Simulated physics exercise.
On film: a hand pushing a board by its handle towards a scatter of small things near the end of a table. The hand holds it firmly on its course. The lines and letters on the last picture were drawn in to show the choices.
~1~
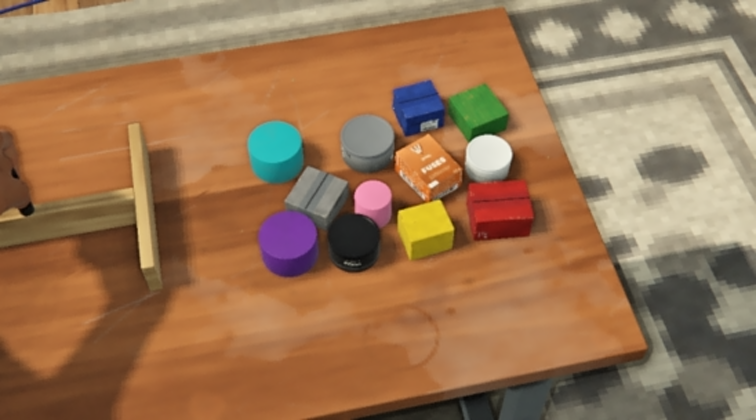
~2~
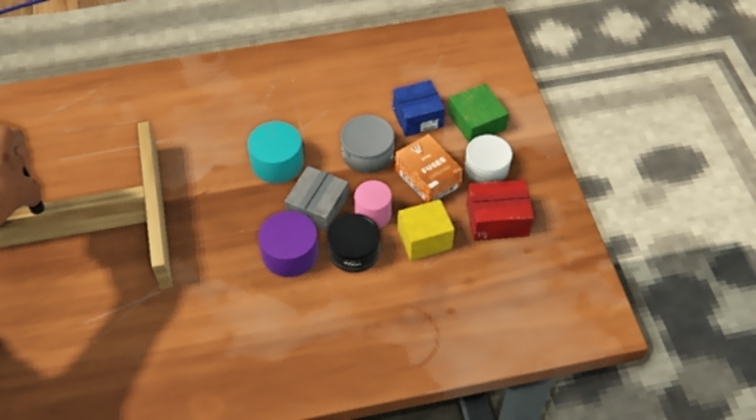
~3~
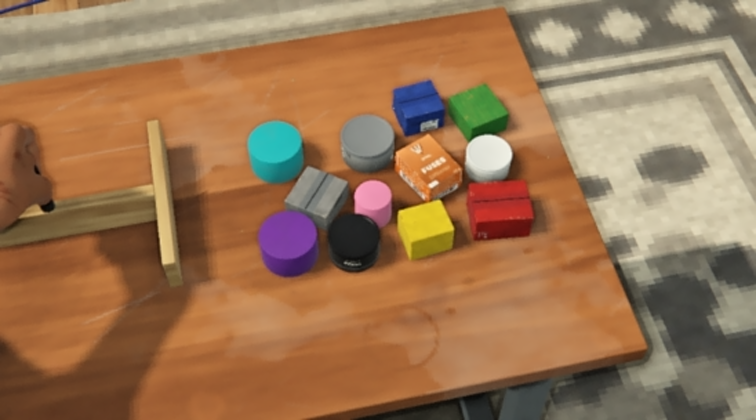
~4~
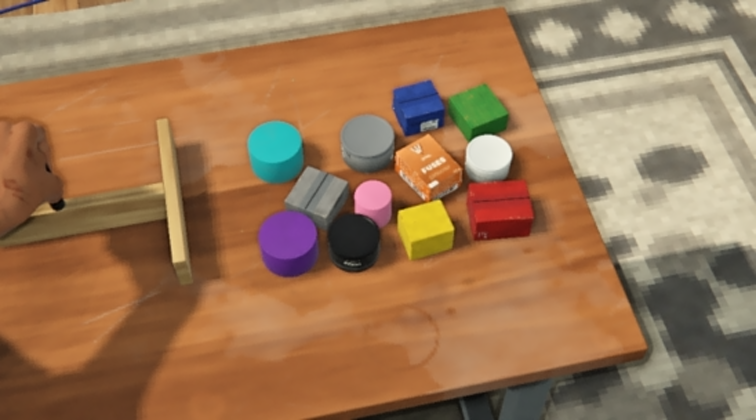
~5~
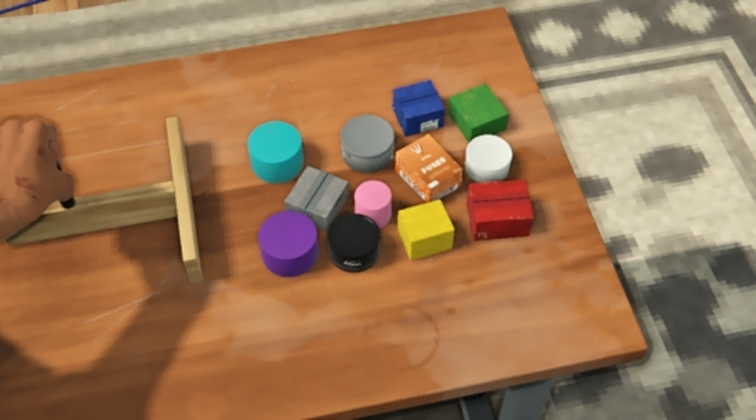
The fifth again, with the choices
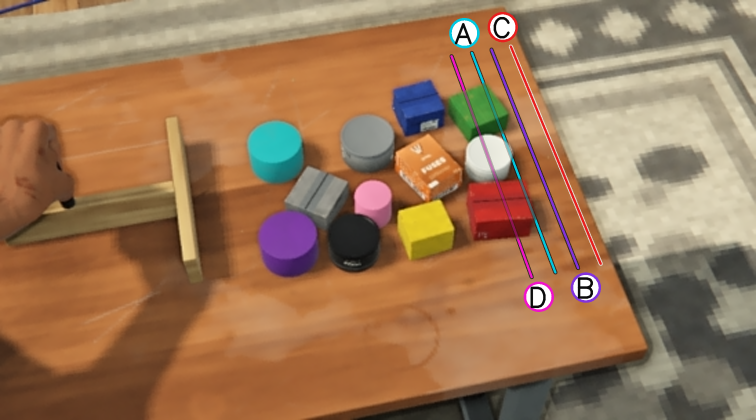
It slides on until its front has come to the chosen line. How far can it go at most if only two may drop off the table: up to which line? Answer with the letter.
No farther than D.
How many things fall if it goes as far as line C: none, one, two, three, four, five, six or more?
By then, six or more.
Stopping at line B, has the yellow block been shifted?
Yes.
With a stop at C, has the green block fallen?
By then, yes.
On the marked copy, A at (510, 154); B at (531, 150); C at (552, 146); D at (488, 157).
Taking D. A third of the way, board (293, 165); black jar (396, 243); yellow block (441, 229).
Two thirds of the way, board (404, 146); green block (508, 105); white jar (517, 147).
When it is over, board (487, 132); green block over the edge; white jar over the edge; two fallen.
As for the rest, A drops four; B drops four; C drops eight.
